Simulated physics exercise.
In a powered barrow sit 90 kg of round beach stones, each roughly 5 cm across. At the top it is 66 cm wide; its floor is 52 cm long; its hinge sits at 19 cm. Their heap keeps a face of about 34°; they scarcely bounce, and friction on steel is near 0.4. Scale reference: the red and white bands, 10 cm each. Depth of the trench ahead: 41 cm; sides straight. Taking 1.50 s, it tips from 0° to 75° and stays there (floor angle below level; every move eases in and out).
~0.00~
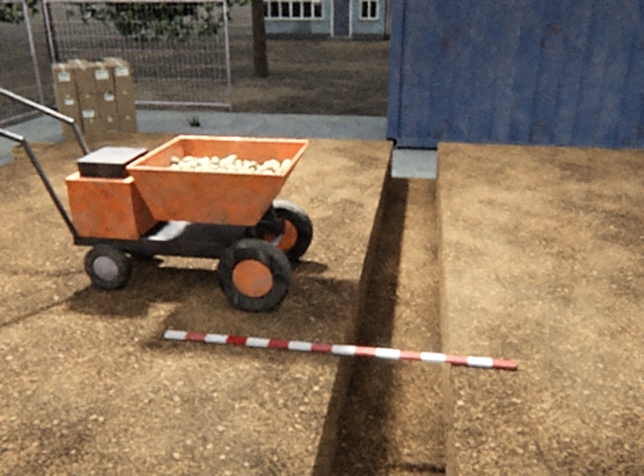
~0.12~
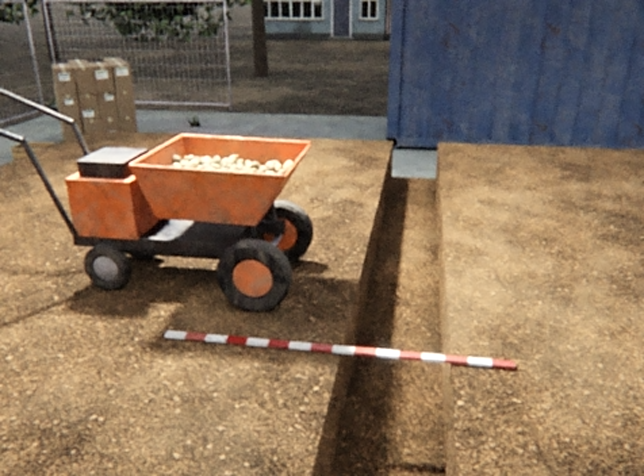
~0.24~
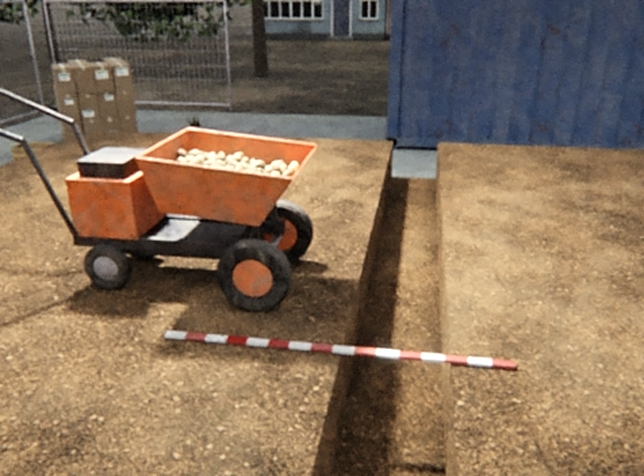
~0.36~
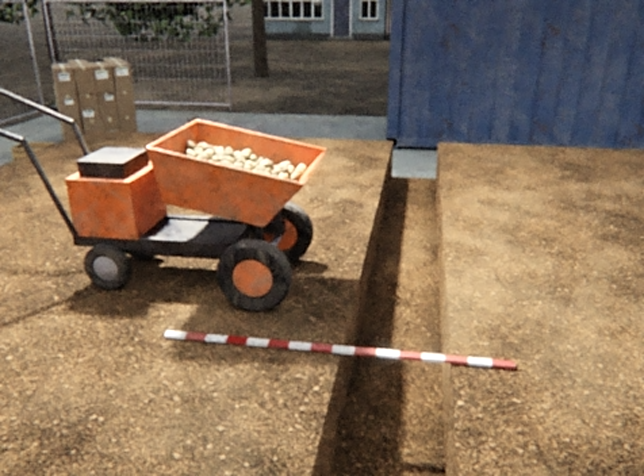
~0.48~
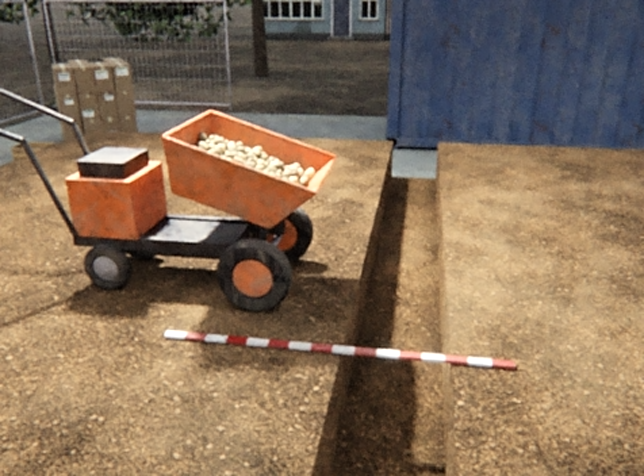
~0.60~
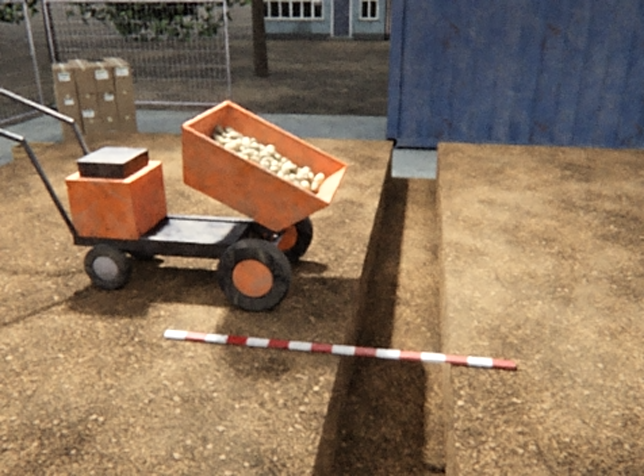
An orange powered barrow standing beside a straight trench, its tray of pale round stones slowly tilting forward to the right.
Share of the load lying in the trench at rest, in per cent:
100 per cent.
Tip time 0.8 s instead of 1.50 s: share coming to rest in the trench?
About 100 percent, I'd say.
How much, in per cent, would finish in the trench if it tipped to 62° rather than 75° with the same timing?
Then roughly 70 percent.
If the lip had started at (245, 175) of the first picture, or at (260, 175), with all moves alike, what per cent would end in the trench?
The first gives about 100 percent and the second about 100 percent.
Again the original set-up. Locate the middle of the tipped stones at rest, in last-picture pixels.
(410, 348).
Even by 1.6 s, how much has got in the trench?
By that point it's something like 50 in a hundred.
After 1.1 s the floor is at 63°; 100 % in the tray; the foremost stones are at (379, 235).
After 1.6 s the floor is at 75°; 48 % in the tray, 52 % in the trench; the foremost stones are at (439, 349).
After 2.0 s the floor is at 75°; 21 % in the tray, 79 % in the trench; the foremost stones are at (439, 352).
After 3.9 s the floor is at 75°; 0 % in the tray, 100 % in the trench; the foremost stones are at (439, 347).
